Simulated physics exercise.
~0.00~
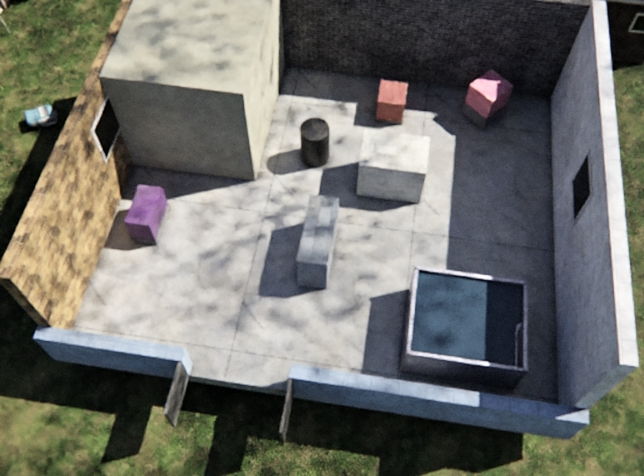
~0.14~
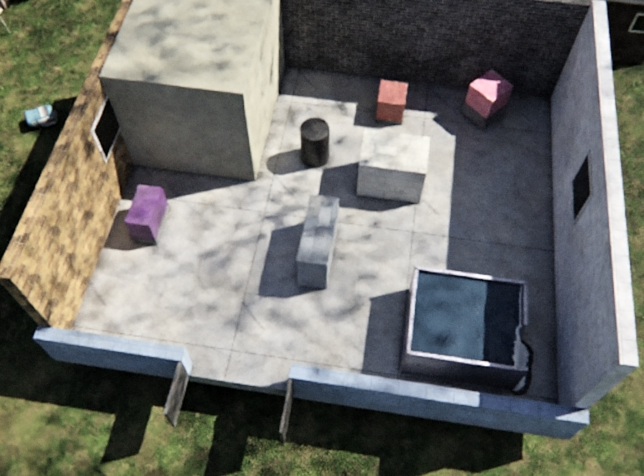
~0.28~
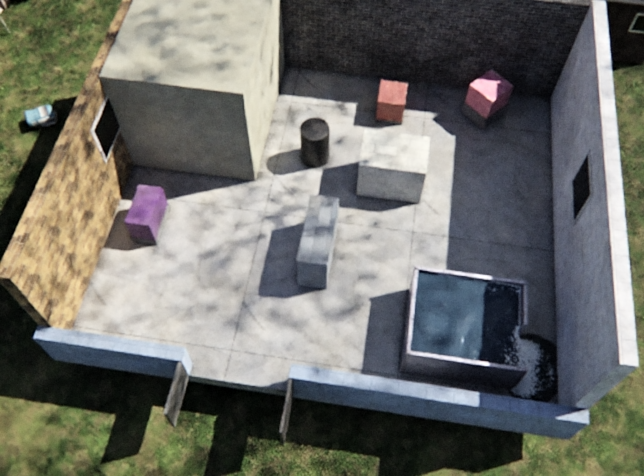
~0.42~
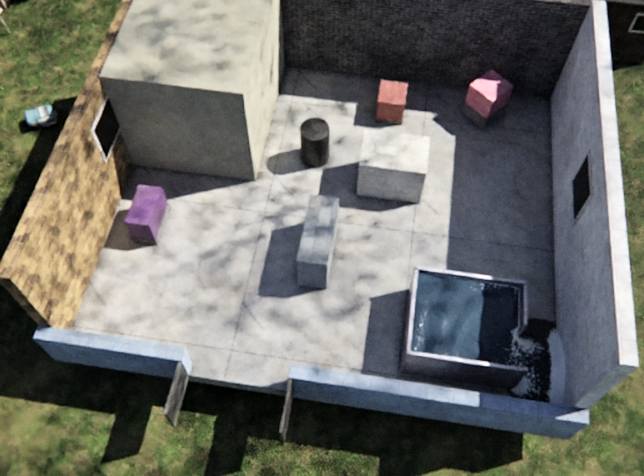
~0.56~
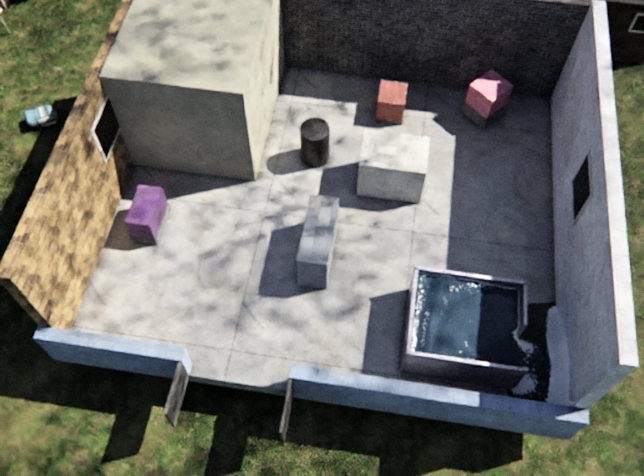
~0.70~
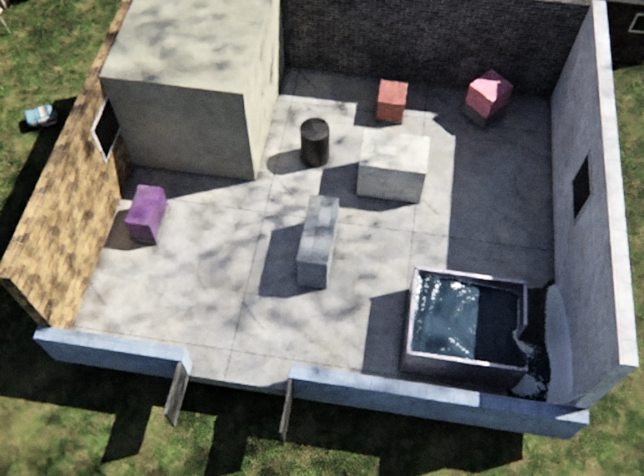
Water bursts from the open tank's right side and spreads along the grey wall beside it.
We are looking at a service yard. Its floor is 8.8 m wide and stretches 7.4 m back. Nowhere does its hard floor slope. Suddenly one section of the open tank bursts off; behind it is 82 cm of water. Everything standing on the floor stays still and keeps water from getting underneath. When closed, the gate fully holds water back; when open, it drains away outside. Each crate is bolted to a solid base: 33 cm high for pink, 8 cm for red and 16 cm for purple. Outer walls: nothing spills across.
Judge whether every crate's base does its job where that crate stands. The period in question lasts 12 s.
The pink crate's base does its job; the red crate's base falls short; the purple crate's base does its job.
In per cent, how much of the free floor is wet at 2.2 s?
Close to 25 in a hundred.
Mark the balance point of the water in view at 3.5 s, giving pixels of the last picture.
Around (450, 294).
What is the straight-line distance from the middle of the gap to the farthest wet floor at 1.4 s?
That's near 4.0 m in a straight line.
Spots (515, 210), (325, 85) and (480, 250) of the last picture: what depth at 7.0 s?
Around 3 cm, 3 cm and 1 cm, in the order given.
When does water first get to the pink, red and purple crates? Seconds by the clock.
Pink: 2.4 s; red: 3.0 s; purple: 3.6 s.
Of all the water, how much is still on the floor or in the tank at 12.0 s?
I'd put it at some 98 percent still there.
After 1.4 s water covers 10 % of the floor and is deepest (65 cm) near (552, 378); pink plinth not reached, red plinth not reached, purple plinth not reached.
After 2.2 s water covers 25 % of the floor and is deepest (46 cm) near (553, 418); pink plinth not reached, red plinth not reached, purple plinth not reached.
After 3.5 s water covers 55 % of the floor and is deepest (34 cm) near (553, 398); pink plinth reached, red plinth reached, purple plinth not reached.
After 7.0 s water covers 75 % of the floor and is deepest (18 cm) near (553, 418); pink plinth reached, red plinth reached, purple plinth reached.
After 12.0 s water covers 95 % of the floor and is deepest (9 cm) near (542, 386); highest at the pink plinth 21 cm, highest at the red plinth 12 cm, highest at the purple plinth 10 cm.
